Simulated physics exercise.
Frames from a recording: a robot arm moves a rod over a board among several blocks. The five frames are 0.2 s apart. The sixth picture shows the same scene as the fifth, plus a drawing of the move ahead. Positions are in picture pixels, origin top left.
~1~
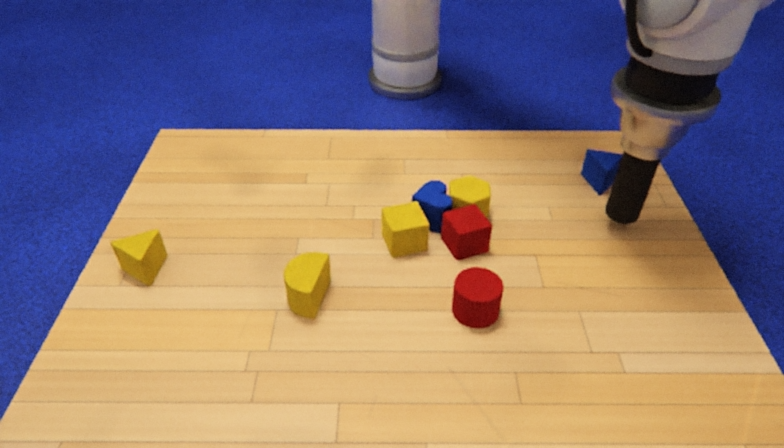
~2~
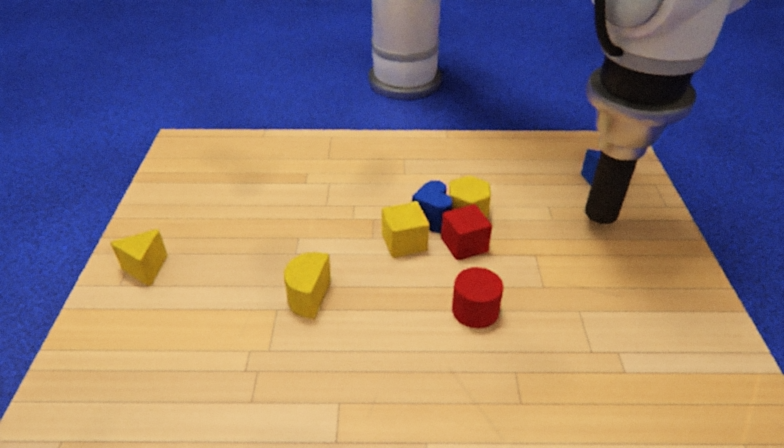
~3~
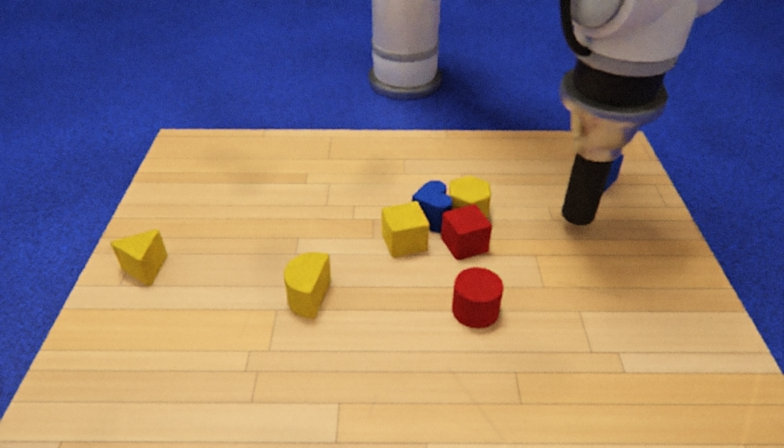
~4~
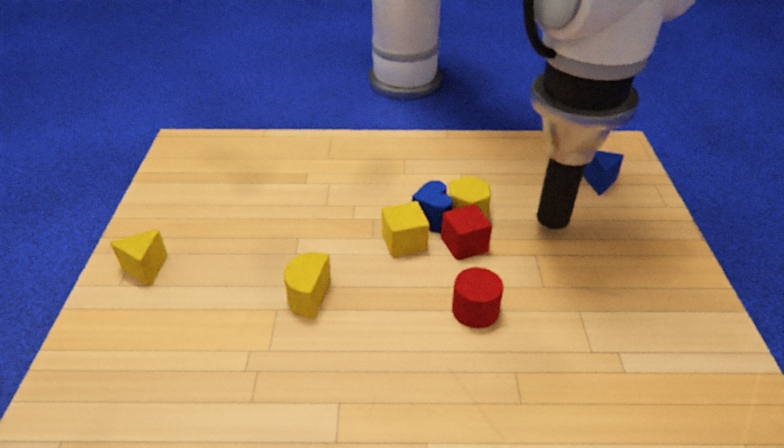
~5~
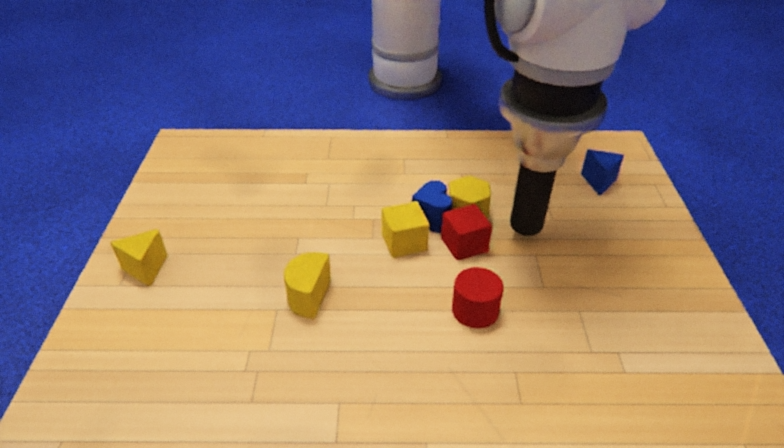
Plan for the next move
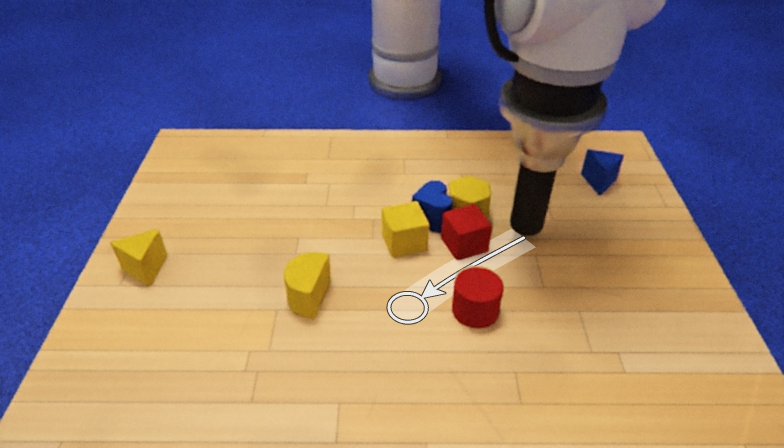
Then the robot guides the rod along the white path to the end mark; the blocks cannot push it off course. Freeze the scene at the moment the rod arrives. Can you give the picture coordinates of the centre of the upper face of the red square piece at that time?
It should be at about (436, 227).
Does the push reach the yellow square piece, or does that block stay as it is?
It is shoved along.
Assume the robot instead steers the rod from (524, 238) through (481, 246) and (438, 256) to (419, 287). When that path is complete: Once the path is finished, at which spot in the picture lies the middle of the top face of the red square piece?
Its top middle is near (395, 228).
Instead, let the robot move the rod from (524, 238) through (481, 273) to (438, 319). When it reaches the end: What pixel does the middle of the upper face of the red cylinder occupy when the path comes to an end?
By then it is at (471, 320).
Path on the board, from (524, 238) by way of (467, 268) to (408, 307).
What follows on the original path. One third of the way, rod at (488, 246); red square piece at (454, 220), turned 30° clockwise.
Two thirds of the way, rod at (448, 269); yellow square piece at (393, 211); red square piece at (436, 227), turned 80° clockwise.
At the end, rod at (408, 296); yellow square piece at (393, 211); red square piece at (436, 227), turned 80° clockwise; red cylinder in place.
